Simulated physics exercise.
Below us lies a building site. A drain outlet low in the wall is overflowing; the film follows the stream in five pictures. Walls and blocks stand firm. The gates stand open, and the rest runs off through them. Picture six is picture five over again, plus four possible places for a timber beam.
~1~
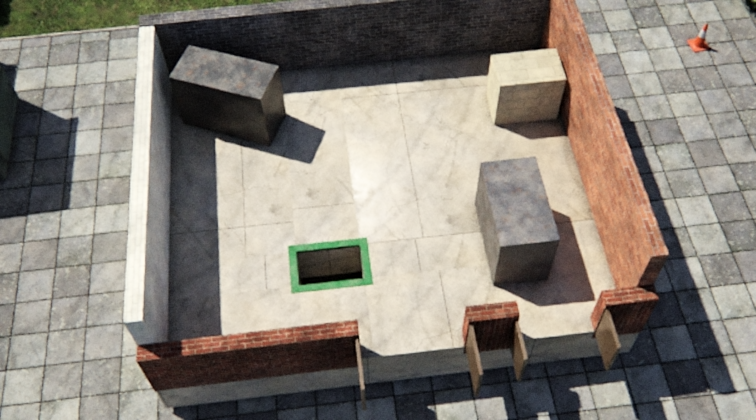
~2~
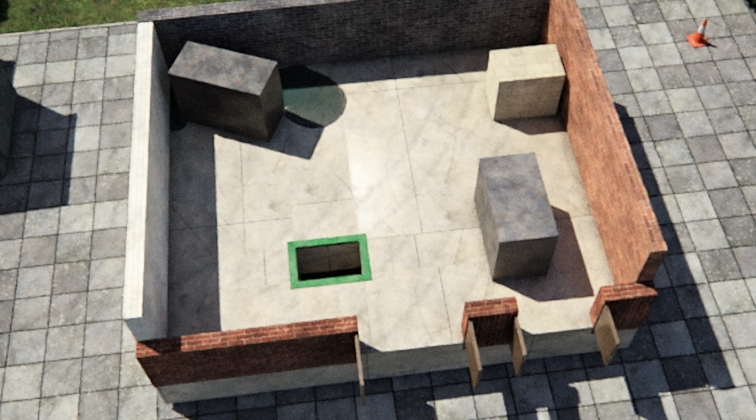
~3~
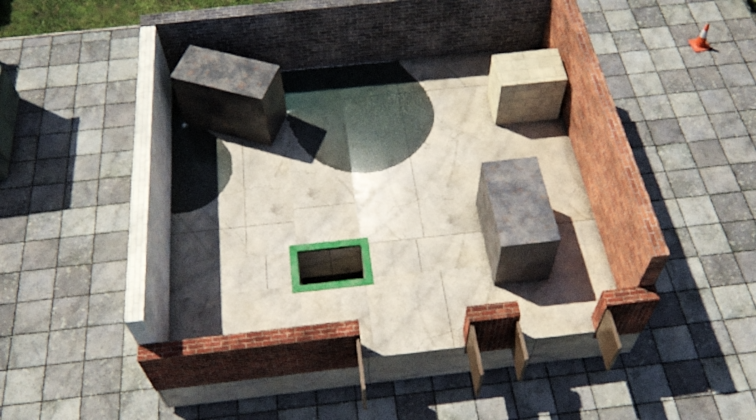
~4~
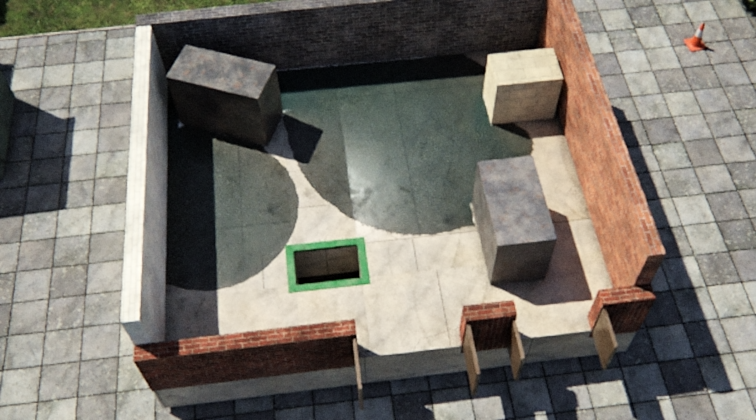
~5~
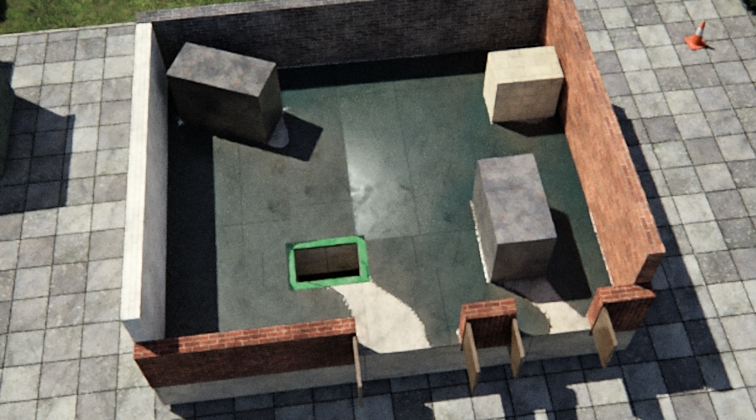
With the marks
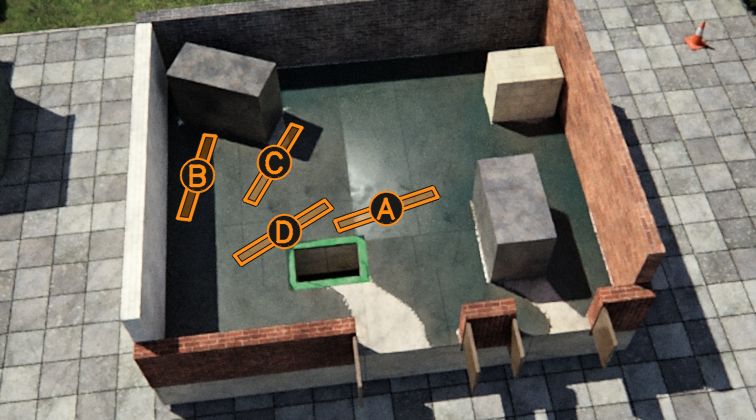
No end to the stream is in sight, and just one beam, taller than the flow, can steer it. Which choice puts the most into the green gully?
A beats the others.
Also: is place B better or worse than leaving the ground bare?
Place B is worse.
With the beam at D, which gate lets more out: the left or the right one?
More leaves on the right.
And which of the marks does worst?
Place D.
On the marked copy, A from (337, 225) to (435, 192); B from (183, 219) to (210, 135); C from (250, 202) to (296, 125); D from (237, 259) to (328, 204).
If A is chosen, about 18 % of the stream goes into the green gully, about 82 % out by the gates.
If B is chosen, about 9 % of the stream goes into the green gully, about 90 % out by the gates.
If C is chosen, about 10 % of the stream goes into the green gully, about 90 % out by the gates.
If D is chosen, about 3 % of the stream goes into the green gully, about 96 % out by the gates.
